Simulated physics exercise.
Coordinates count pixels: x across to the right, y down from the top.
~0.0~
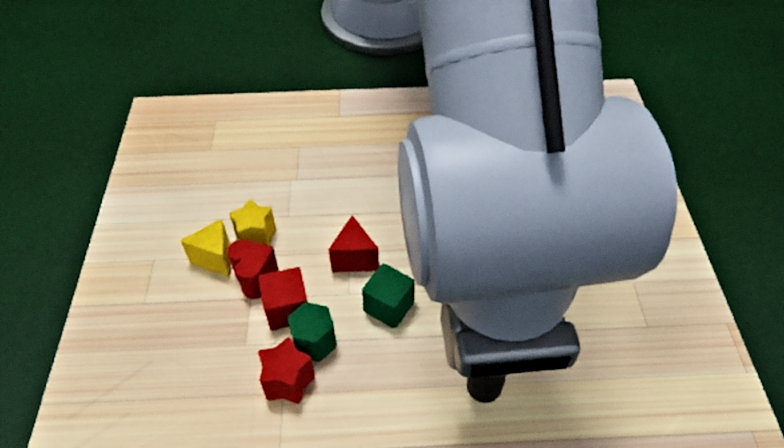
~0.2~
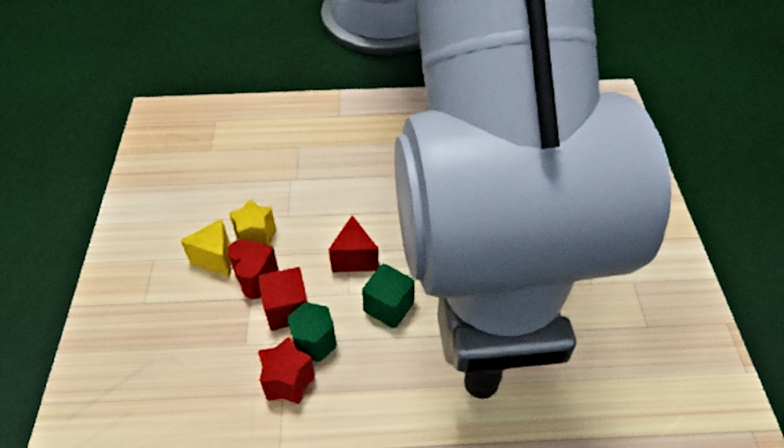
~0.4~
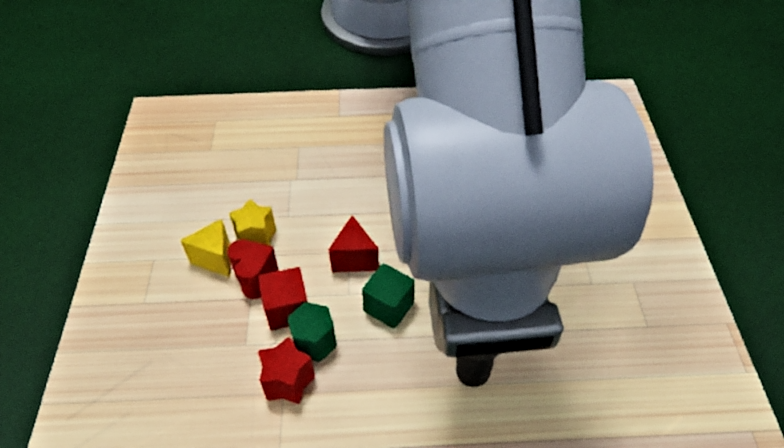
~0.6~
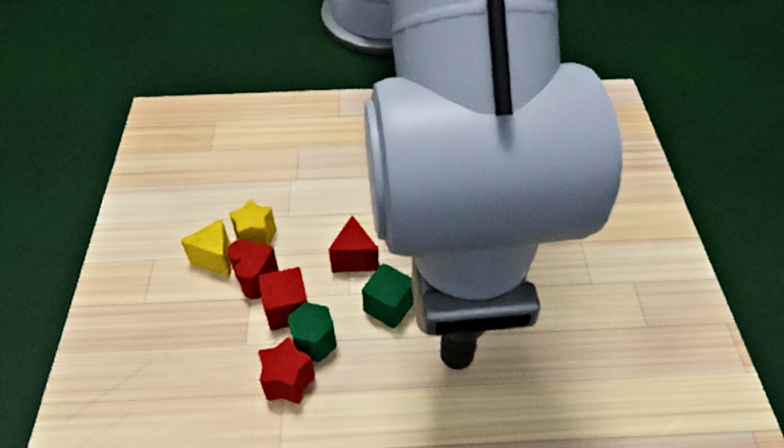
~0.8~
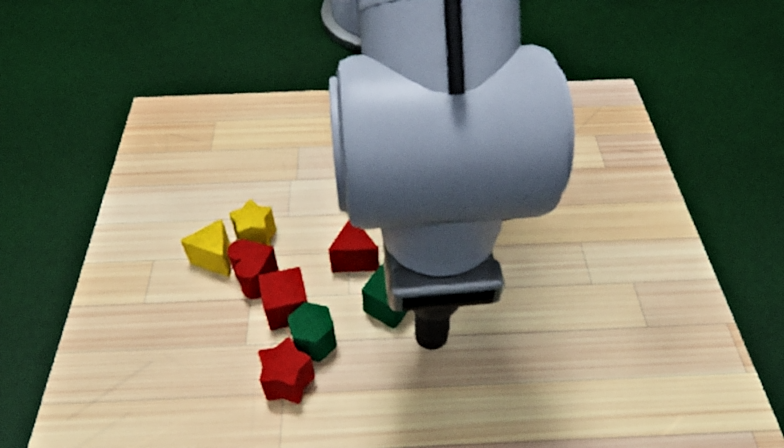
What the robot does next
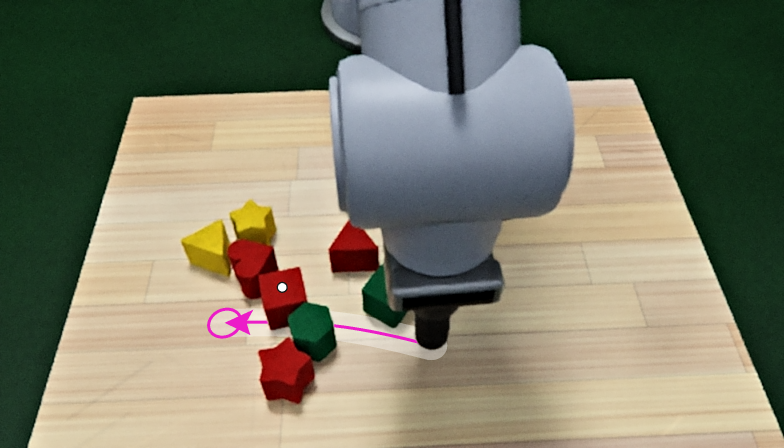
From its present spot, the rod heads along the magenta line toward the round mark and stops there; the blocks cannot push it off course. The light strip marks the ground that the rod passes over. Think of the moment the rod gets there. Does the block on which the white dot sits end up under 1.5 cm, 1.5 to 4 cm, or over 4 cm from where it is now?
Past 4 cm.
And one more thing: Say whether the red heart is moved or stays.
That block ends up displaced.
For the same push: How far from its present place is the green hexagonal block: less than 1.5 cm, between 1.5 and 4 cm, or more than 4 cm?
Moves over 4 cm.
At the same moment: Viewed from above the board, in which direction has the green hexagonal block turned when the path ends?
The block spins anticlockwise.
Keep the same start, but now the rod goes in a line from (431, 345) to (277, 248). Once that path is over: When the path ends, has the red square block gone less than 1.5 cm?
In short: Yes.
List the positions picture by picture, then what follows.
In the first frame, lower end of the rod at (484, 388), tops of blocks, red heart at (249, 256), red square block at (282, 287), green hexagonal block at (310, 321), green square block at (388, 285).
In the second frame, rod at (481, 384), blocks as before.
In the third frame, rod at (473, 372), blocks as before.
In the fourth frame, rod at (457, 355), blocks as before.
In the fifth frame, rod at (431, 336), red heart at (249, 256), red square block at (282, 287), green hexagonal block at (310, 321), green square block partly hidden.
The drawn path runs from (431, 345) over (328, 325) to (225, 323); the dot is on the red square block.
The first path, step by step. One third of the way, rod at (361, 321); green square block at (375, 277), turned 50° clockwise.
Two thirds of the way, rod at (291, 314); red heart at (235, 251), turned 40° clockwise; red square block at (250, 284); green hexagonal block at (261, 329), turned 45° anticlockwise; green square block at (374, 276), turned 55° clockwise.
At the end, rod at (221, 314); red heart at (223, 249), turned 80° clockwise; red square block at (193, 280), turned 50° clockwise; green hexagonal block at (240, 336), turned 85° anticlockwise; green square block at (374, 276), turned 55° clockwise.
